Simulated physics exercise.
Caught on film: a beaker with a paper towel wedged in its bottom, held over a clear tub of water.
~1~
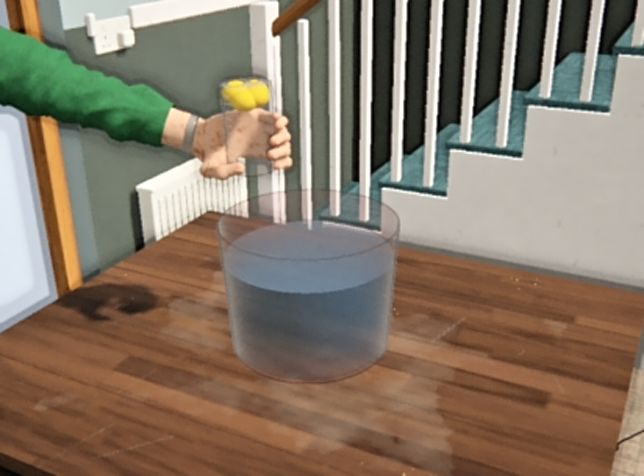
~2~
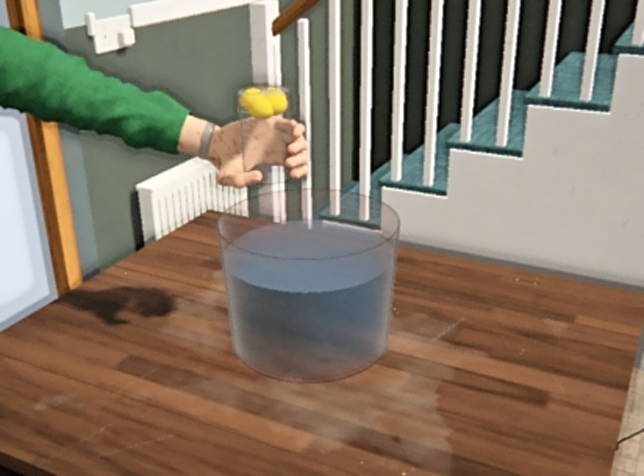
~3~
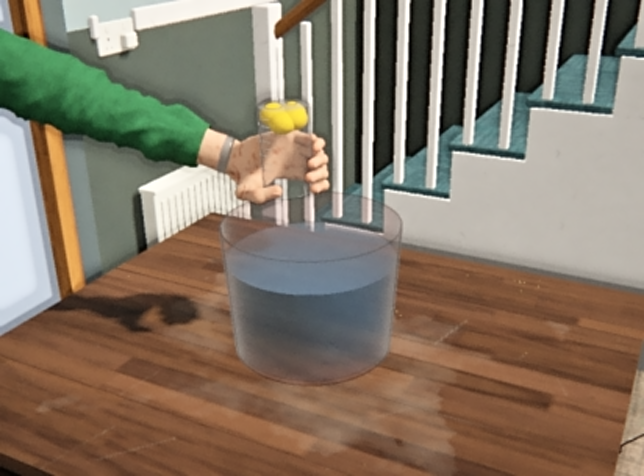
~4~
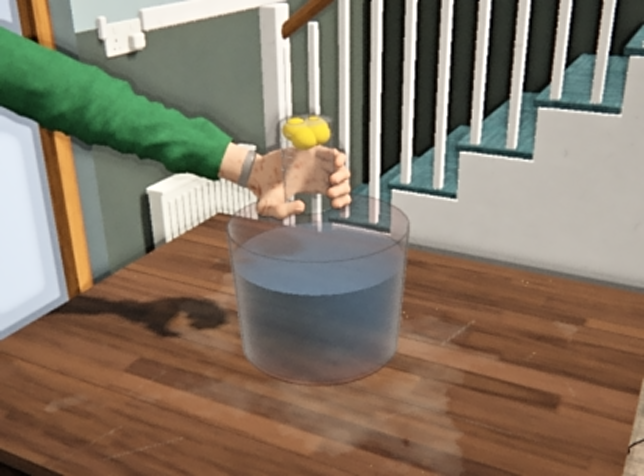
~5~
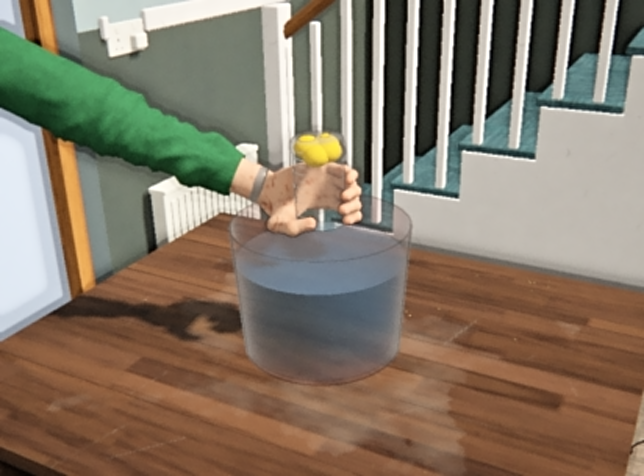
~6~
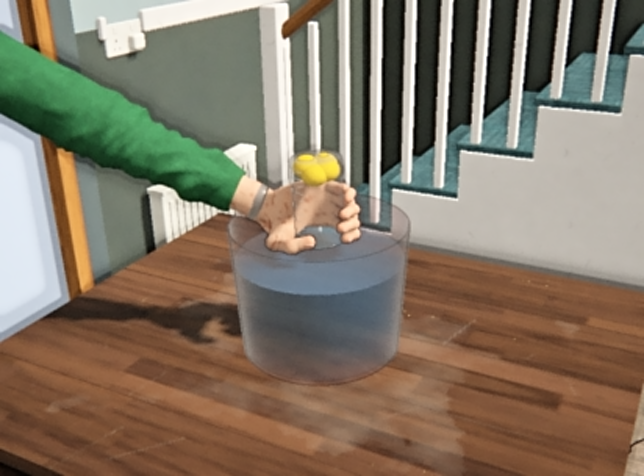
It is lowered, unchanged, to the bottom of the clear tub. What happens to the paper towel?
The paper towel remains untouched.
Shortly, the beaker enters the water.
Then, air is trapped inside and holds the level down.
At the finish, the beaker is under, still full of air, and the paper towel is dry.
